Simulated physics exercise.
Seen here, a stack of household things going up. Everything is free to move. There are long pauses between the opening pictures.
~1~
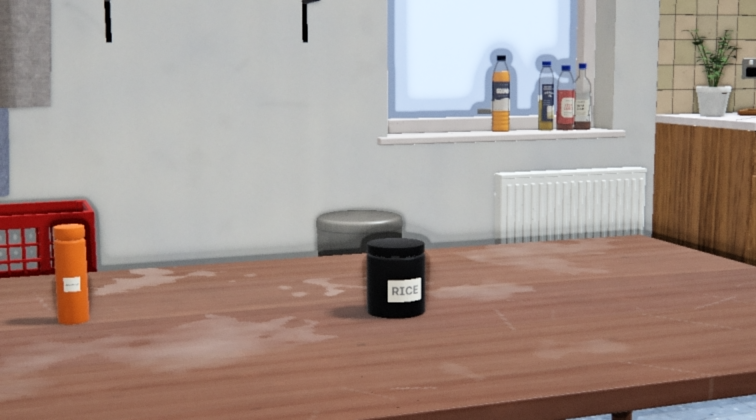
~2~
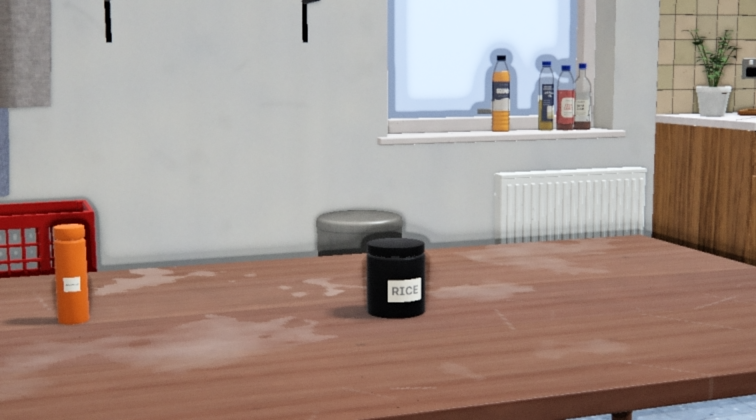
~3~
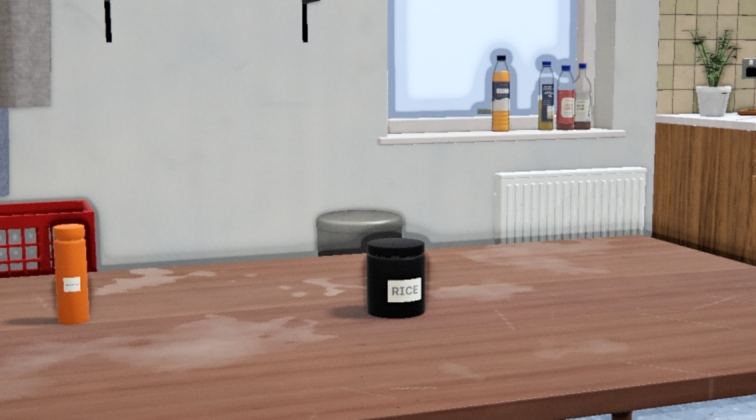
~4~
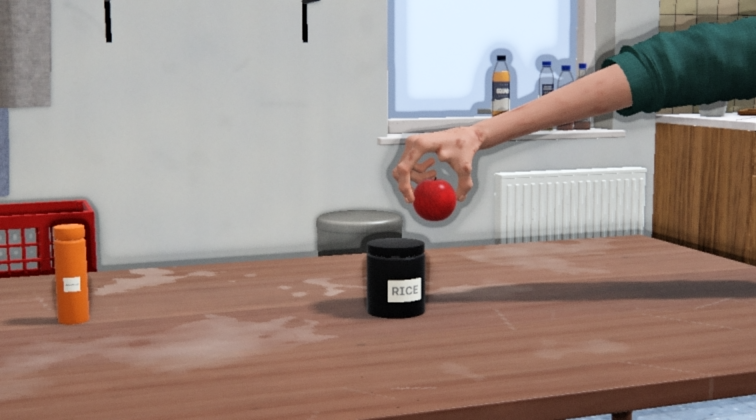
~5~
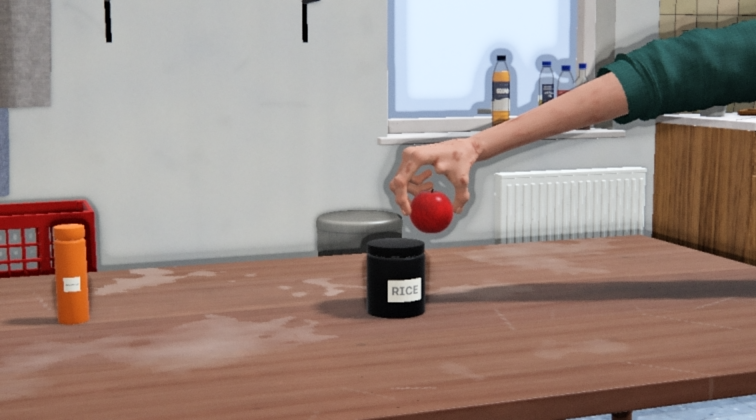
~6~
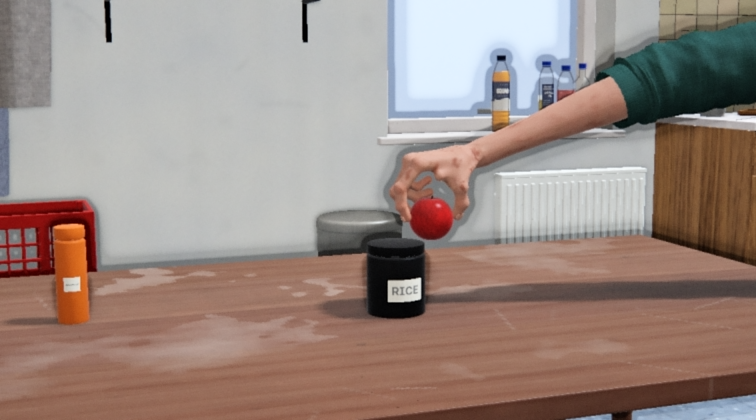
A hand brings a red apple in and lowers it over the black rice jar.
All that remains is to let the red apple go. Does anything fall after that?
In the end the pile loses its balance.
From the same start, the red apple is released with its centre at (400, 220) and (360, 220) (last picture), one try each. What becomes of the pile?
In the first case it keeps its balance; in the second case it gives way.
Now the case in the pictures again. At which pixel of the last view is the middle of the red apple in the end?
At about (465, 285).
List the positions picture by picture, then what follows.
In the first picture, the last thing is not in view yet; orange shaker (71, 274).
In the second picture, the last thing is not in view yet; orange shaker (71, 274).
In the third picture, the last thing is not in view yet; orange shaker (71, 274).
The fourth picture shows on its way; red apple (434, 200); orange shaker (71, 274).
The fifth picture shows on its way; red apple (431, 212); orange shaker (71, 274).
The sixth picture shows in place under the hand; red apple (431, 218); orange shaker (71, 274).
Then, 0.30 s after the last picture, red apple now fallen.
Then, 0.40 s after the last picture, things are still on the move.
At rest, fallen, red apple; the other 2 in place. Seen from the same camera at the end, red apple near (465, 285). The pile comes apart.
